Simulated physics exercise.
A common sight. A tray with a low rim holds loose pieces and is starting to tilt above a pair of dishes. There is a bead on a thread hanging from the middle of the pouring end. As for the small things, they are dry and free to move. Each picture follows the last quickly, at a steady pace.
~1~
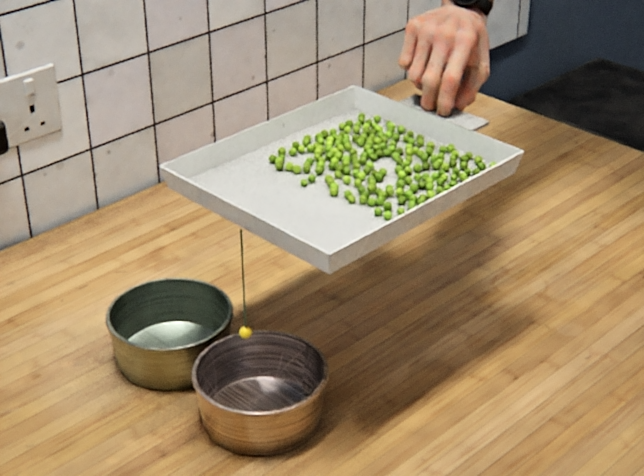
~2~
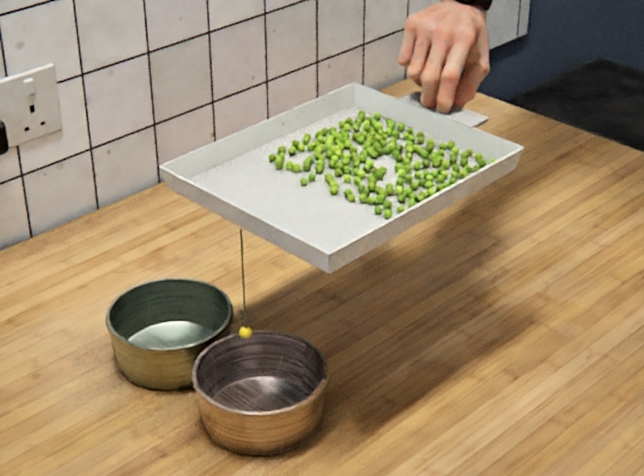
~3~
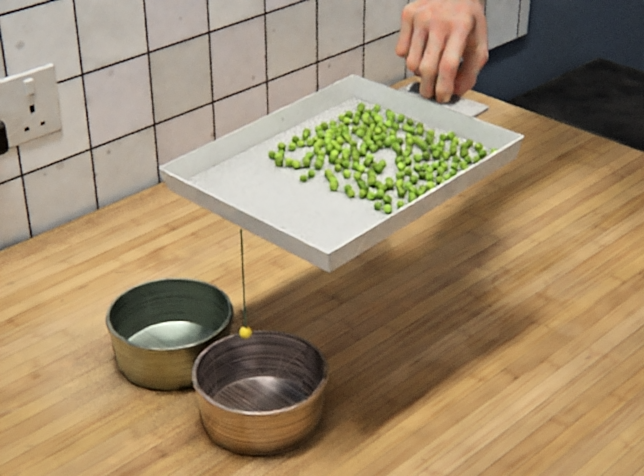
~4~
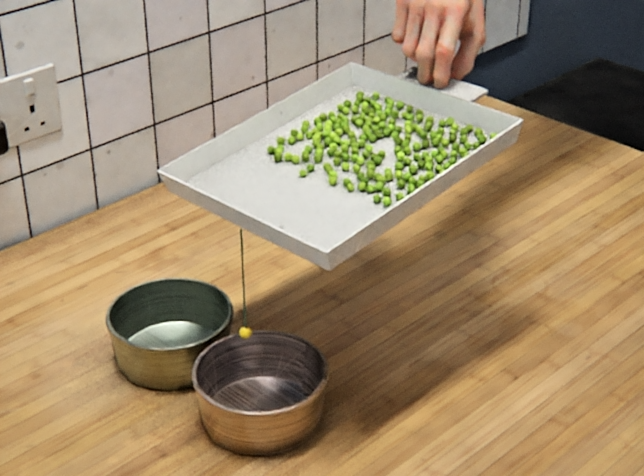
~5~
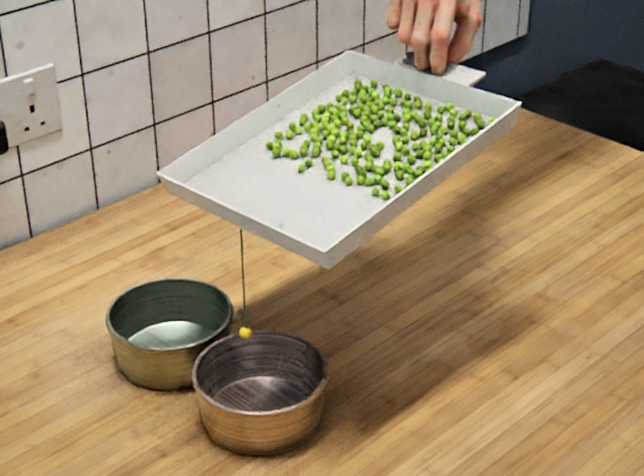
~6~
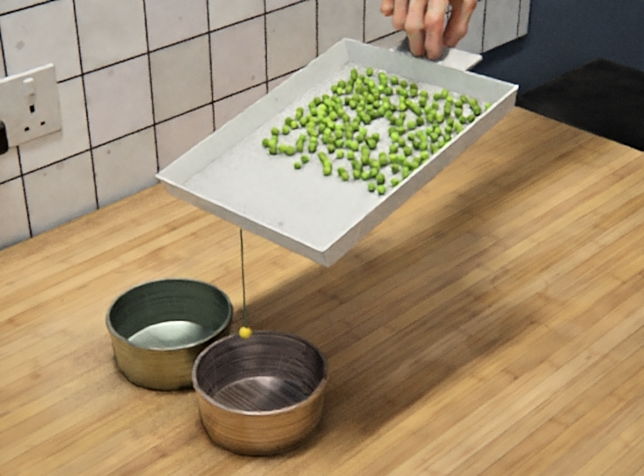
A hand raised the far end of a white tray of green peas above two round dishes on a wooden counter, gradually slanting it toward them, while the peas stayed bunched near the raised end.
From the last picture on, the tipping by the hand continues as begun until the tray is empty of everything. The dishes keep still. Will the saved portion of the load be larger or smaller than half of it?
Caught: Above half.
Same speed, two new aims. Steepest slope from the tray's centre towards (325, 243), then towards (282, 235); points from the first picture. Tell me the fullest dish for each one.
The first try: The right dish. The second: The dish on the right.
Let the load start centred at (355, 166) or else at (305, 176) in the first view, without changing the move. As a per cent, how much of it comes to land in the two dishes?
It would be roughly 70 per cent for the first and roughly 70 per cent for the second.
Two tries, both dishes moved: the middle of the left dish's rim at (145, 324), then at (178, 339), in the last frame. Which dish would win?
Trial one goes to the left of the two, trial two to the left of the two.
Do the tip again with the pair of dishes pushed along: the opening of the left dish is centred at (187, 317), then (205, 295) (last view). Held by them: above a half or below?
At place one in excess of half; at place two not up to half.
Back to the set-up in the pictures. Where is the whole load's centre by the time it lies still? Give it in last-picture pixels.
Close to (167, 358) in the last view.
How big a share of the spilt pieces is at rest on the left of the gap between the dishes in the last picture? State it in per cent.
Left portion: Around 90 %.
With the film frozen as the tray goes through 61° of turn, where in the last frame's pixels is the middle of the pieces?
Close to (212, 200).
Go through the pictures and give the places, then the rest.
In the first frame, corners of the pouring end at (168, 166) and (329, 249), level; middle of the load at (374, 157), dried peas; left dish at (122, 356); right dish at (212, 419); bead on its thread at (246, 332).
In the second frame, corners of the pouring end at (167, 166) and (329, 249), level; middle of the load at (374, 155).
In the third frame, corners of the pouring end at (166, 167) and (328, 248), tipped barely, lowest at the left corner; middle of the load at (374, 148).
In the fourth frame, corners of the pouring end at (165, 170) and (326, 247), tipped a little, lowest at the left corner; middle of the load at (373, 138).
In the fifth frame, corners of the pouring end at (164, 172) and (324, 246), tipped a little, lowest at the left corner; middle of the load at (371, 129).
In the sixth frame, corners of the pouring end at (163, 174) and (322, 245), tipped clearly, lowest at the left corner; middle of the load at (367, 120); left dish at (122, 356); right dish at (212, 419).
Soon after the last picture, tray tipped steeply; nearly all on the tray; a stray few in the left dish; a stray few outside both; a stray few in the air.
A little later, tray tipped past a quarter turn; about a quarter on the tray; a small part in the right dish; about a third in the left dish; a small part outside both; about a third in the air.
Later still, tray tipped past a quarter turn; a small part in the right dish; about two thirds in the left dish; about a quarter outside both.
At rest, tray tipped past a quarter turn; a small part in the right dish; about two thirds in the left dish; about a quarter outside both.
